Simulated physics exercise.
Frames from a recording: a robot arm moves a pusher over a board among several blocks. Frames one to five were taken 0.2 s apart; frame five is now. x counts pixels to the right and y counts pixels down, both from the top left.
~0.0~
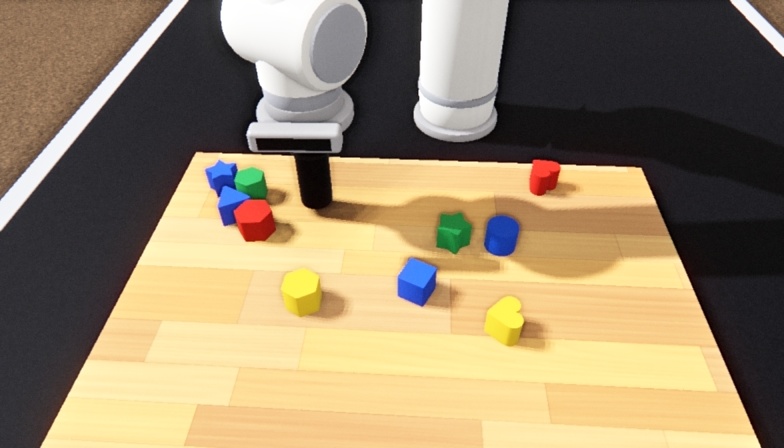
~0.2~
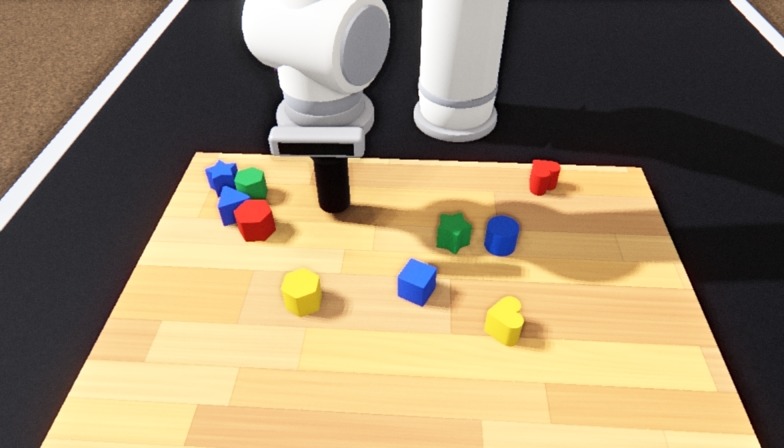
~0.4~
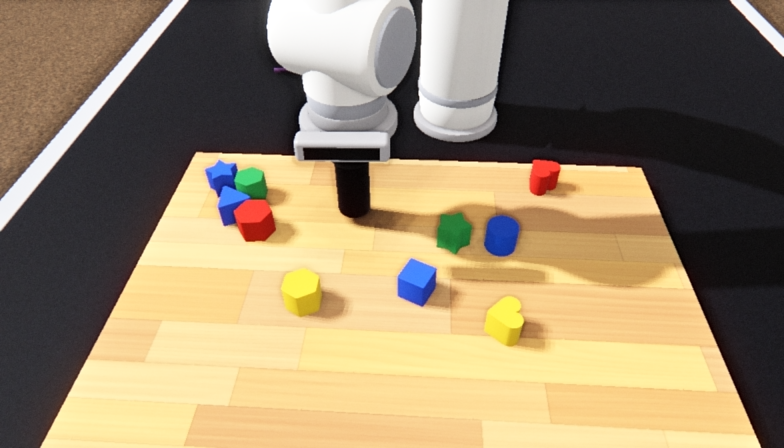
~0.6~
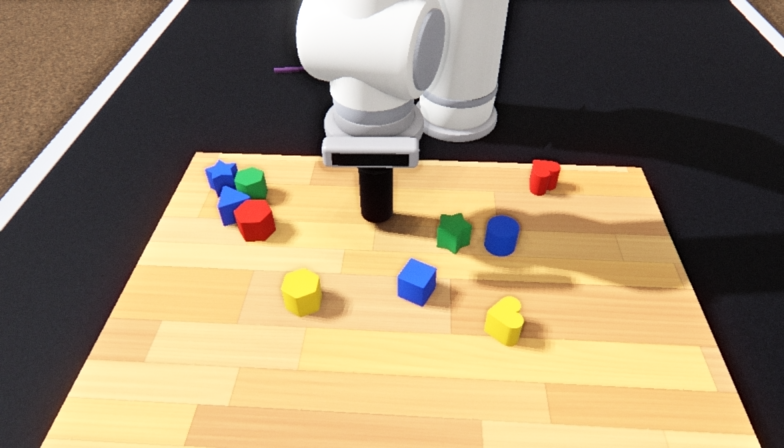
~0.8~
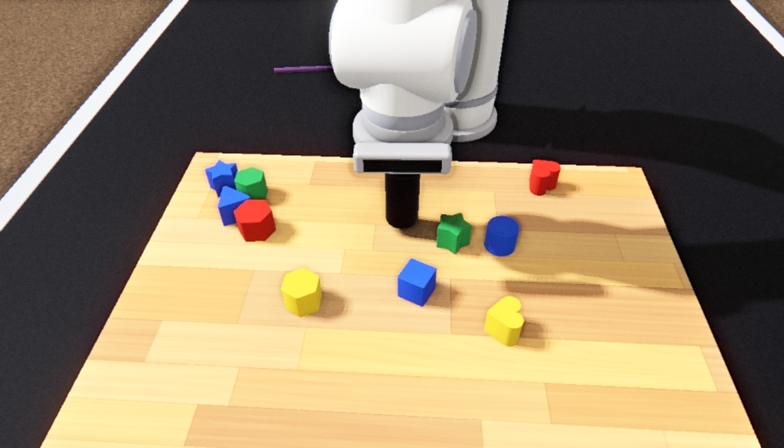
On a wooden board, a robot arm moves its black pusher right toward a green star.
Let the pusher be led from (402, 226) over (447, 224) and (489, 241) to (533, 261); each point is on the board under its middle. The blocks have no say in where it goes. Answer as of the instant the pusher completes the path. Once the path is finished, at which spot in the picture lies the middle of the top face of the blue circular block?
Its top middle: (572, 255).
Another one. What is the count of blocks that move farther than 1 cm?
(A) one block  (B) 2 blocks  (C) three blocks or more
Letter B.
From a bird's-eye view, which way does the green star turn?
My answer: Clockwise.
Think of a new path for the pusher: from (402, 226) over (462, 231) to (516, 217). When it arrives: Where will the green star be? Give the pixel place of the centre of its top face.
About (476, 232).
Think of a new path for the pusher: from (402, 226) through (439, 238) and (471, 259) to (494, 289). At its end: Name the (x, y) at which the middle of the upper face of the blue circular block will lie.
Top centre: (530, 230).
The first path, step by step. One third of the way, pusher (448, 217); green star (462, 227).
Two thirds of the way, pusher (491, 234); green star (468, 236), turned 45° clockwise; blue circular block (524, 235).
At the end, pusher (535, 254); green star (468, 236), turned 45° clockwise; blue circular block (572, 255).
